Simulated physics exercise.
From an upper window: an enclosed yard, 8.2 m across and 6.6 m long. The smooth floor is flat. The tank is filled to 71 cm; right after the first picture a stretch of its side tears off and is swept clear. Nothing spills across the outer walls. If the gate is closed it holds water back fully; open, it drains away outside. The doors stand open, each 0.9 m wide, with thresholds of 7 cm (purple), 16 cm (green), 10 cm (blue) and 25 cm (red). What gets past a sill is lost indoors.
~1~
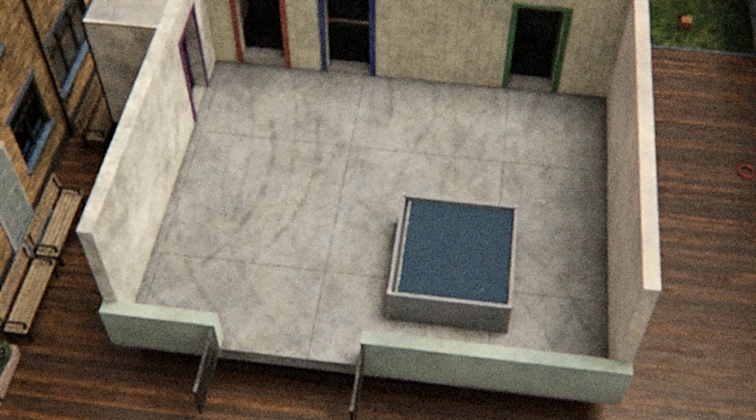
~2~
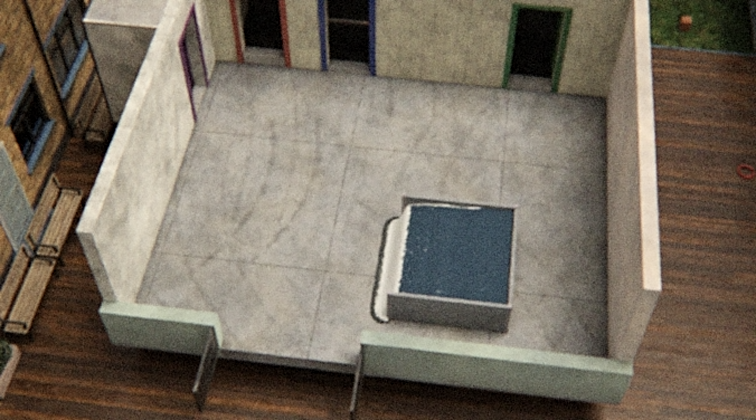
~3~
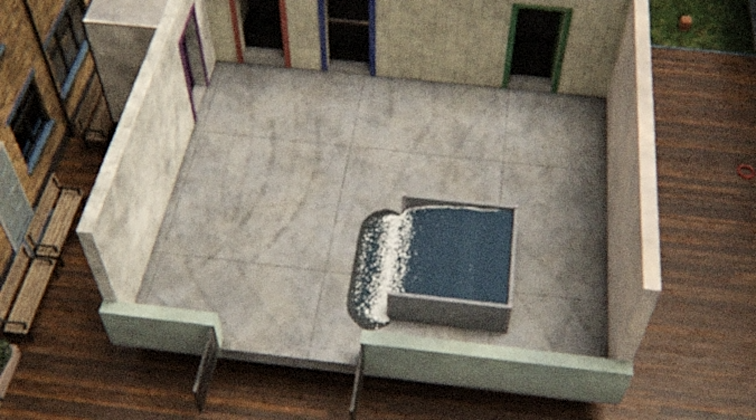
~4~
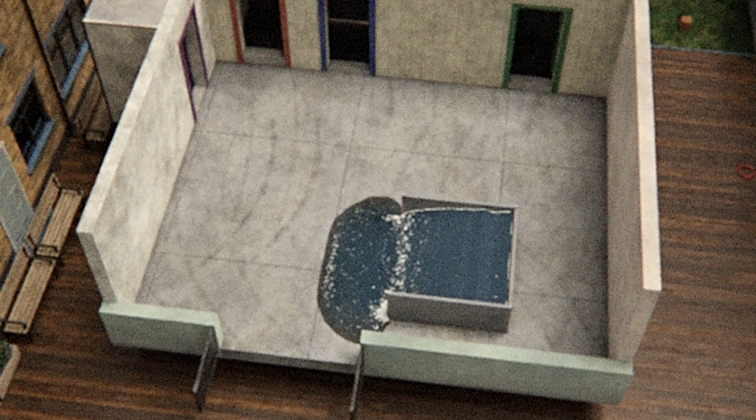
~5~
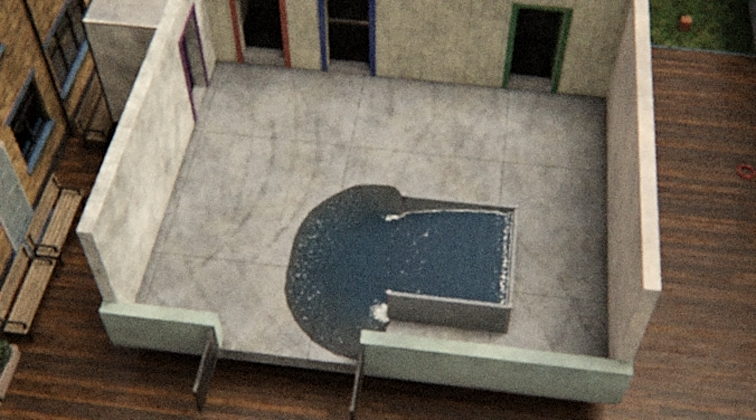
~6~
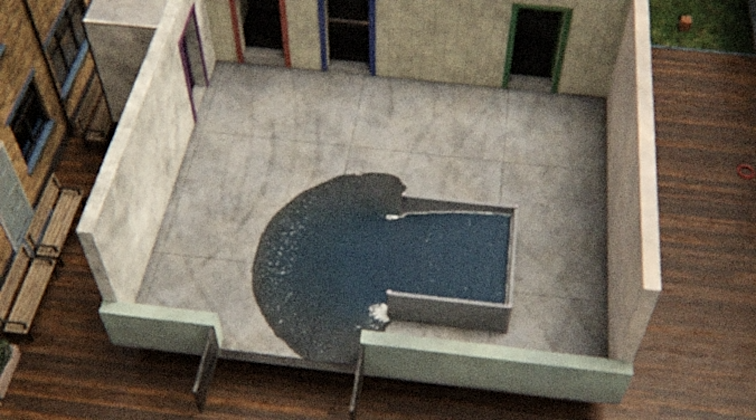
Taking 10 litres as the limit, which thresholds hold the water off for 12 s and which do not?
Within that time: At the purple door it exceeds the limit; at the green door it stays under the limit; at the blue door it keeps below the limit; at the red door it stays under the limit.
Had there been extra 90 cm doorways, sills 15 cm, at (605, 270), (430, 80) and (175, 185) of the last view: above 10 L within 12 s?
In turn: Under, below, past it.
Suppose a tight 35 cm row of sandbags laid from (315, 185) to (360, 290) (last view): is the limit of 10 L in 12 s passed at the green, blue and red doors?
Against that limit: Green not over, blue past it, red under.
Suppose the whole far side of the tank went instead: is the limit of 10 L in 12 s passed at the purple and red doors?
Against that limit: Purple past it, red not over.
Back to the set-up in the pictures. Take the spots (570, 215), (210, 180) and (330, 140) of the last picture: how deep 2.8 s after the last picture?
In that order: 0, 16 and 1 cm.
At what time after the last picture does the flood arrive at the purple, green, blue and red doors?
Arrival: Purple 1.6 s, green 5.5 s, blue 3.6 s, red 2.4 s.
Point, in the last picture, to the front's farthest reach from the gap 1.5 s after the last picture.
Around (197, 119).
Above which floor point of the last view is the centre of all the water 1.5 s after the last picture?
Near (310, 252).
Then, 0.7 s after the last picture water covers 35 % of the floor and is deepest (29 cm) near (156, 241); purple door not reached, green door not reached, blue door not reached, red door not reached.
Then, 1.5 s after the last picture water covers 40 % of the floor and is deepest (42 cm) near (138, 326); purple door not reached, green door not reached, blue door not reached, red door not reached.
Then, 2.8 s after the last picture water covers 45 % of the floor and is deepest (31 cm) near (215, 63); purple door 11 cm at the sill, 9 L in, green door not reached, blue door not reached, red door 13 cm at the sill, 0 L in.
Then, 6.3 s after the last picture water covers 70 % of the floor and is deepest (13 cm) near (209, 81); purple door 12 cm at the sill, 39 L in, green door 3 cm at the sill, 0 L in, blue door 11 cm at the sill, 0 L in, red door 13 cm at the sill, 0 L in.
Then, 11.3 s after the last picture water covers 95 % of the floor and is deepest (9 cm) near (603, 120); purple door 5 cm at the sill, 57 L in, green door 4 cm at the sill, 0 L in, blue door 5 cm at the sill, 1 L in, red door 5 cm at the sill, 0 L in.
